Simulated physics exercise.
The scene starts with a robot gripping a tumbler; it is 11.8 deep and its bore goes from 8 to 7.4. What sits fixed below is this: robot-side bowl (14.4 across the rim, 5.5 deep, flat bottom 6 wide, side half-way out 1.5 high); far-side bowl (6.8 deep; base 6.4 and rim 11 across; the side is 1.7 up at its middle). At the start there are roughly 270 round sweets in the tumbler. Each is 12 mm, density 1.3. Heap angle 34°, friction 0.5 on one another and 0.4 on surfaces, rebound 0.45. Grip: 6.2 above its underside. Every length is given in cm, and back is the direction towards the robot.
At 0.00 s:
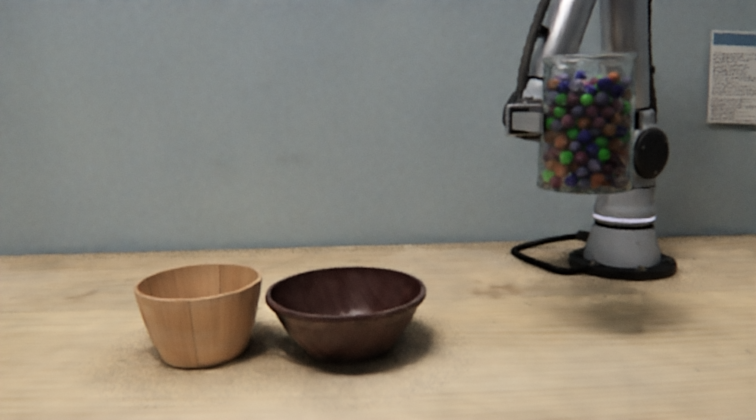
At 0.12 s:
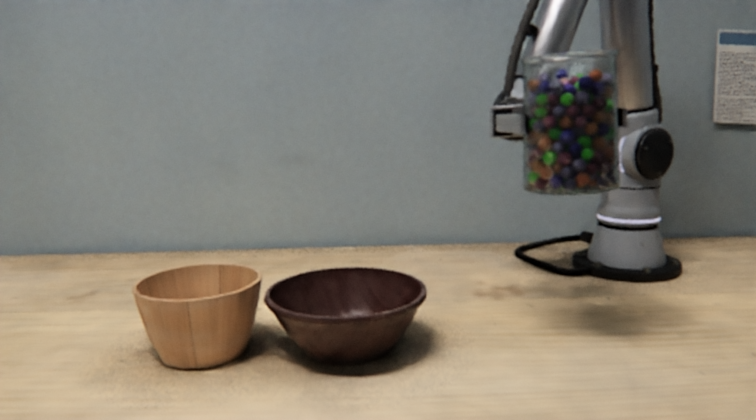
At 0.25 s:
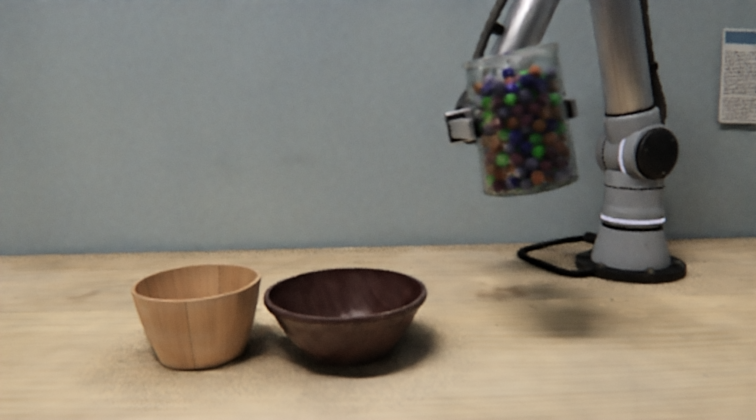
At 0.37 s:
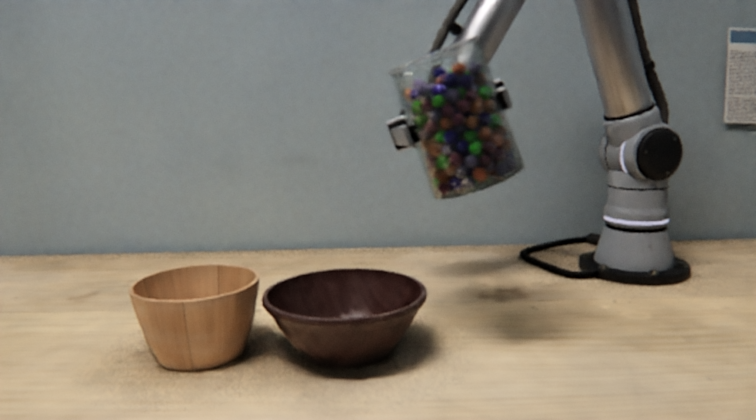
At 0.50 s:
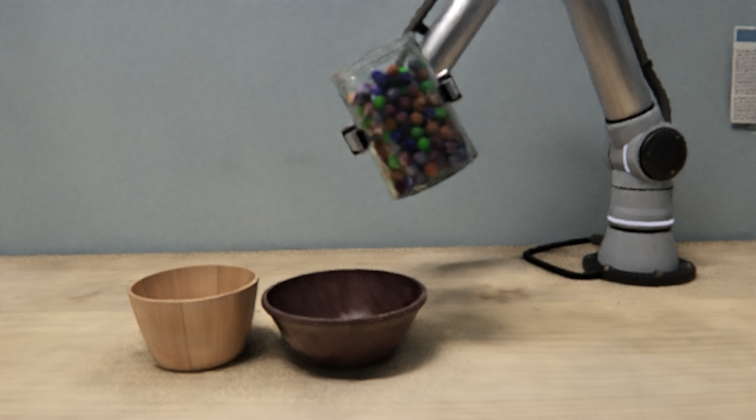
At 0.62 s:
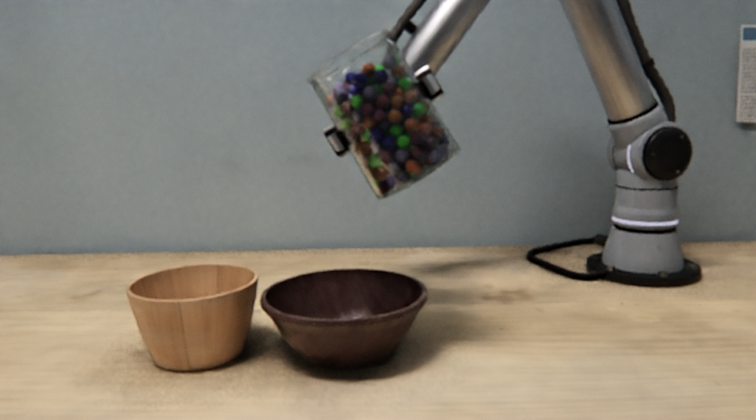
A clear tumbler packed with small round sweets in green, blue, orange and brown is gripped by a grey robot arm at the right of a pale wooden table, seen from the front against a blue-grey wall. A light wooden bowl and a wider dark brown bowl sit side by side at left. The arm carries the tumbler leftward, steadily tilting its top to the left, while the view shifts very slightly.
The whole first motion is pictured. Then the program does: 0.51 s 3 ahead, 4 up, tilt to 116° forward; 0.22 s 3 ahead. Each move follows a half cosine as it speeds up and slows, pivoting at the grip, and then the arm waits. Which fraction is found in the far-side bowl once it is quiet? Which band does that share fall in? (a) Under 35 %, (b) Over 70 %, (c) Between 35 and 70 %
Over 70 %.
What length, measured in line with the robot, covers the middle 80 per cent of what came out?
8 cm.
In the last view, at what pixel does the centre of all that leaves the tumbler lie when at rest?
It lands close to (202, 321).
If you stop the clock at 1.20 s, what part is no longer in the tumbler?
So far, about 20 in a hundred parts are out.
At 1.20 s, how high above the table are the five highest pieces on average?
About 28 cm above the table.
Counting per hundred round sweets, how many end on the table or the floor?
The share is close to 5 per cent.
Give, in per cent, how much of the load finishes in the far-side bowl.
It comes to around 85 per cent.
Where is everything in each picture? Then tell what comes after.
Tumbler middle at (587, 125), level; upper third of the load around (589, 100), from x 545 to 625, top at y 75; 272 in the tumbler, in the first picture.
Tumbler middle at (570, 124), tilted 3° forward; upper third of the load around (570, 98), from x 530 to 610, top at y 75, in the second picture.
Tumbler middle at (520, 122), tilted 10° forward; upper third of the load around (520, 97), from x 480 to 565, top at y 70, in the third picture.
Tumbler middle at (457, 121), tilted 20° forward; upper third of the load around (454, 95), from x 410 to 510, top at y 70, in the fourth picture.
Tumbler middle at (405, 119), tilted 27° forward; upper third of the load around (399, 95), from x 355 to 460, top at y 65, in the fifth picture.
Tumbler middle at (385, 117), tilted 30° forward; upper third of the load around (376, 94), from x 330 to 445, top at y 60; 272 in the tumbler, in the sixth picture.
After 0.91 s, tilted 83° forward, highest piece 28 above the table; 272 in the tumbler.
After 1.20 s, tilted 116° forward, highest piece 29 above the table; 212 in the tumbler, 15 in the far-side bowl, 10 in the robot-side bowl, 3 on the table or floor, 32 in flight or on a rim.
After 1.55 s, tilted 116° forward, highest piece 25 above the table; 137 in the far-side bowl, 76 in the tumbler, 18 in the robot-side bowl, 17 on the table or floor, 24 in flight or on a rim.
After 2.60 s, tilted 116° forward, highest piece 7 above the table; 235 in the far-side bowl, 19 on the table or floor, 18 in the robot-side bowl.
At rest, 235 in the far-side bowl, 19 on the table or floor, 18 in the robot-side bowl. That is 86 % in the far-side bowl.
